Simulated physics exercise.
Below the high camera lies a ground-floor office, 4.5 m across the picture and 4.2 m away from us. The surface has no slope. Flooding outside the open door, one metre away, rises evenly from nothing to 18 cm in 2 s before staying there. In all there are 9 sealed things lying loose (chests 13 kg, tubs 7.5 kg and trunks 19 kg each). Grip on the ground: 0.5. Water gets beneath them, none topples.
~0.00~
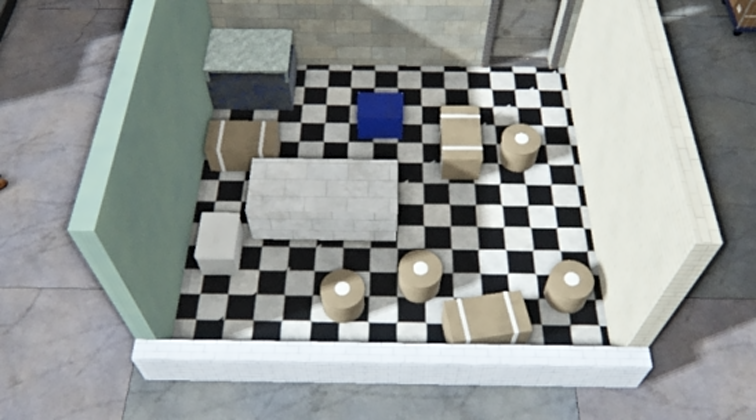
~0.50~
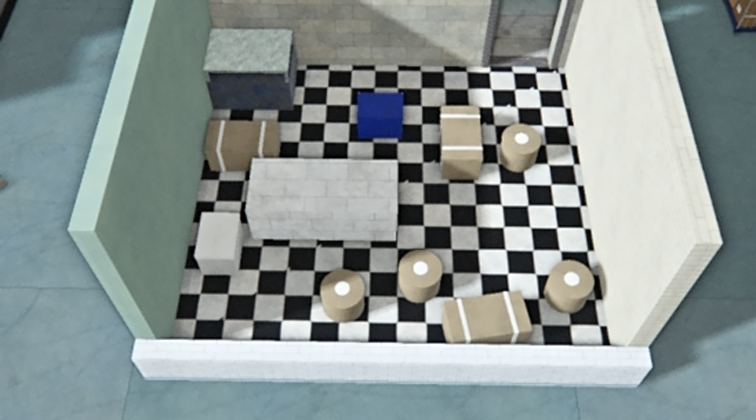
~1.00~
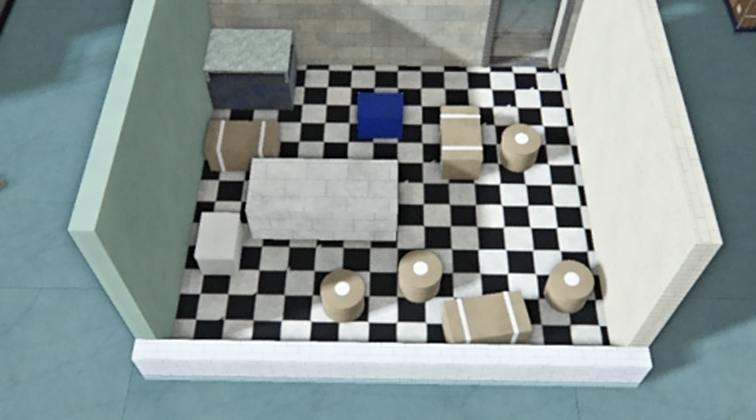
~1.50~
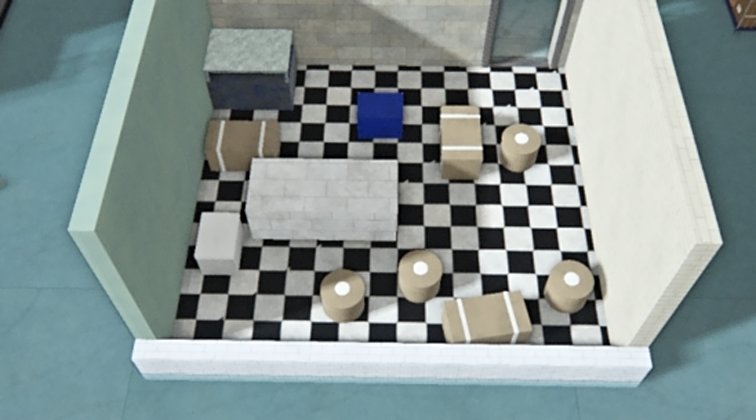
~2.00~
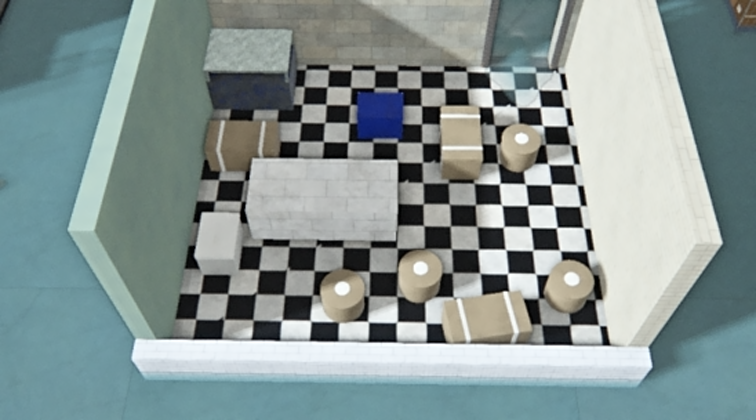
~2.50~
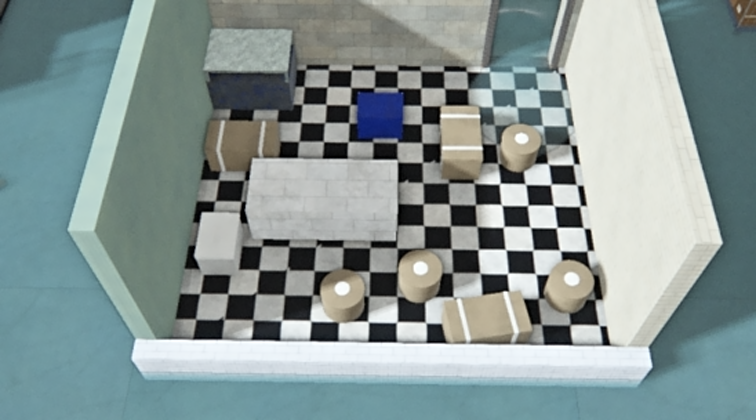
Bluish water spreads over the grey paving around a small office with a black-and-white checkered floor, seen from high above by a still camera. A blue chest sits toward the back, amid tan strapped trunks, round tan tubs with white tops, and pale grey blocks at the left. The water comes through the open doorway at the back right and fans across nearby tiles, while every object stays put.
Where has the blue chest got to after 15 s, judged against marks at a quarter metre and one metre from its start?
It remains near its spot.
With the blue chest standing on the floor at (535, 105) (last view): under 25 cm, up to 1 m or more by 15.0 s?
Outcome - it ends up well away.
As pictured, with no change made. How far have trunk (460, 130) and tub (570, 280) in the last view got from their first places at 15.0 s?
They sit 50 cm and 200 cm away, in the order given.
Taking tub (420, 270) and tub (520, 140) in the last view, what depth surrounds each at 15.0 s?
Around 10 cm and 11 cm.
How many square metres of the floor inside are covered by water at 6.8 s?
I'd put it close to 11.0 m2.
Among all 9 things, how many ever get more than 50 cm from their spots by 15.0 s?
Answer: 7.
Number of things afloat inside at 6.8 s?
Just then, the number is 2.
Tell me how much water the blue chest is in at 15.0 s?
Roughly 5 cm at that moment.
After 3.5 s the blue chest is near (380, 105), 0.0 m from its start, aground; 0 afloat.
After 6.8 s the blue chest is near (380, 105), 0.0 m from its start, aground; 2 afloat.
After 11.0 s the blue chest is near (380, 105), 0.0 m from its start, aground; 5 afloat.
After 15.0 s the blue chest is near (381, 104), 0.0 m from its start, aground; 8 afloat.
